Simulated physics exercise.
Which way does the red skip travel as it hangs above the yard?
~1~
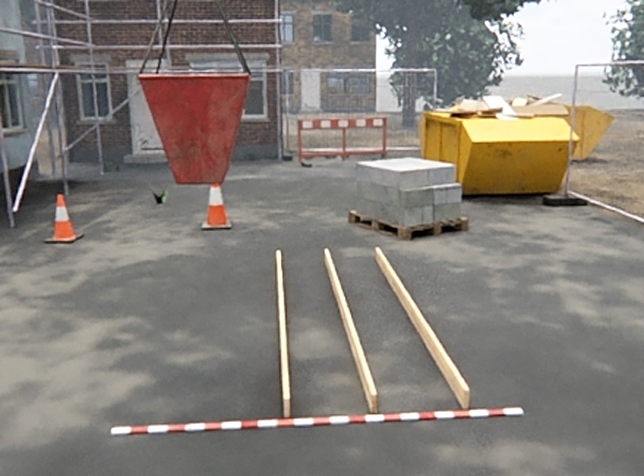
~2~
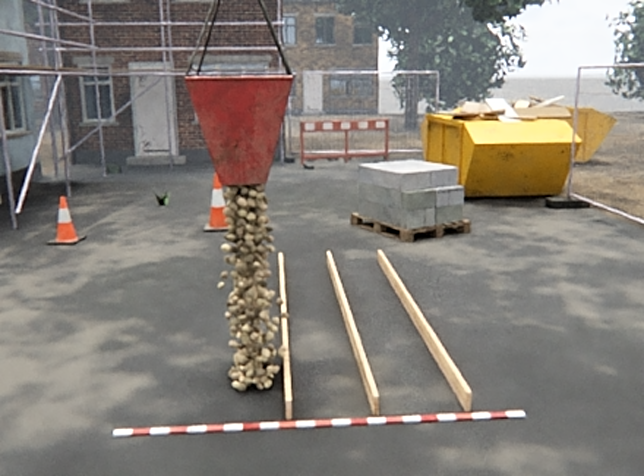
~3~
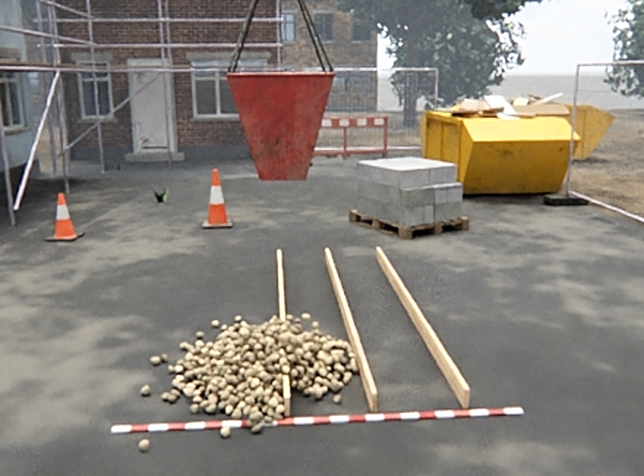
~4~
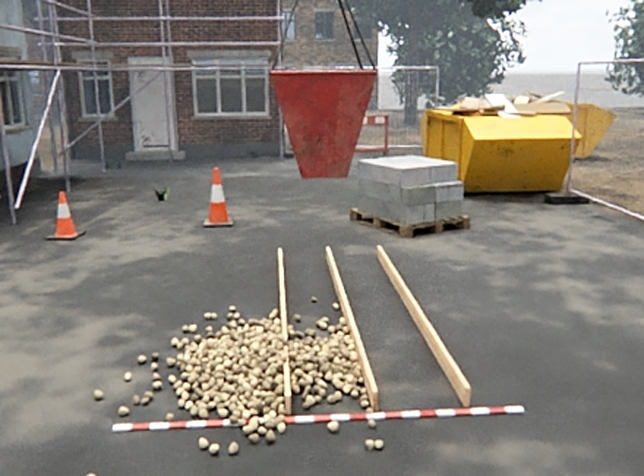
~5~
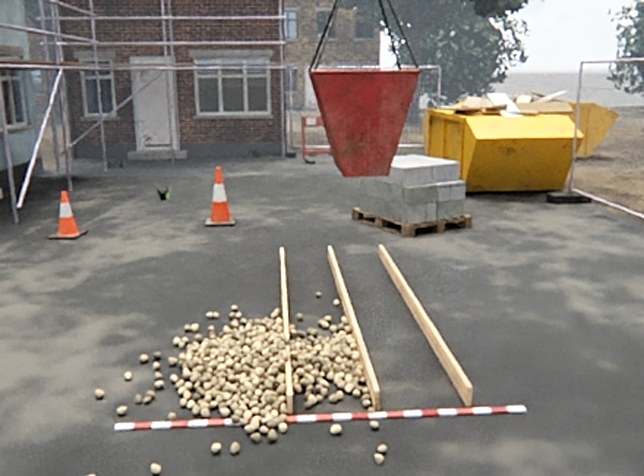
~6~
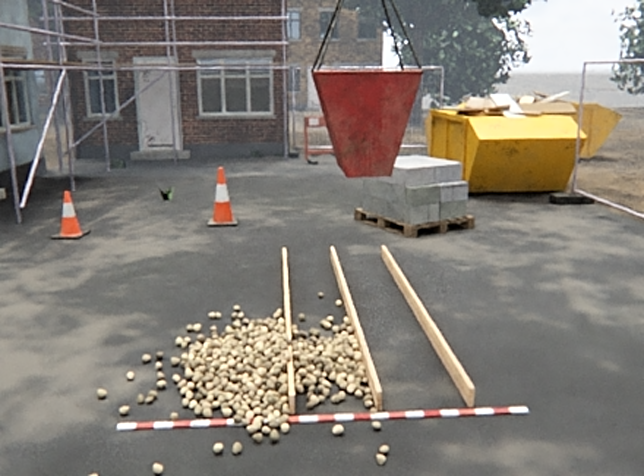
It travels to the right, ending up hanging in front of the stacked grey blocks.
Red crane skip dumping smooth stones while moving right, leaving most heaped left of three boards and some in the left bay.
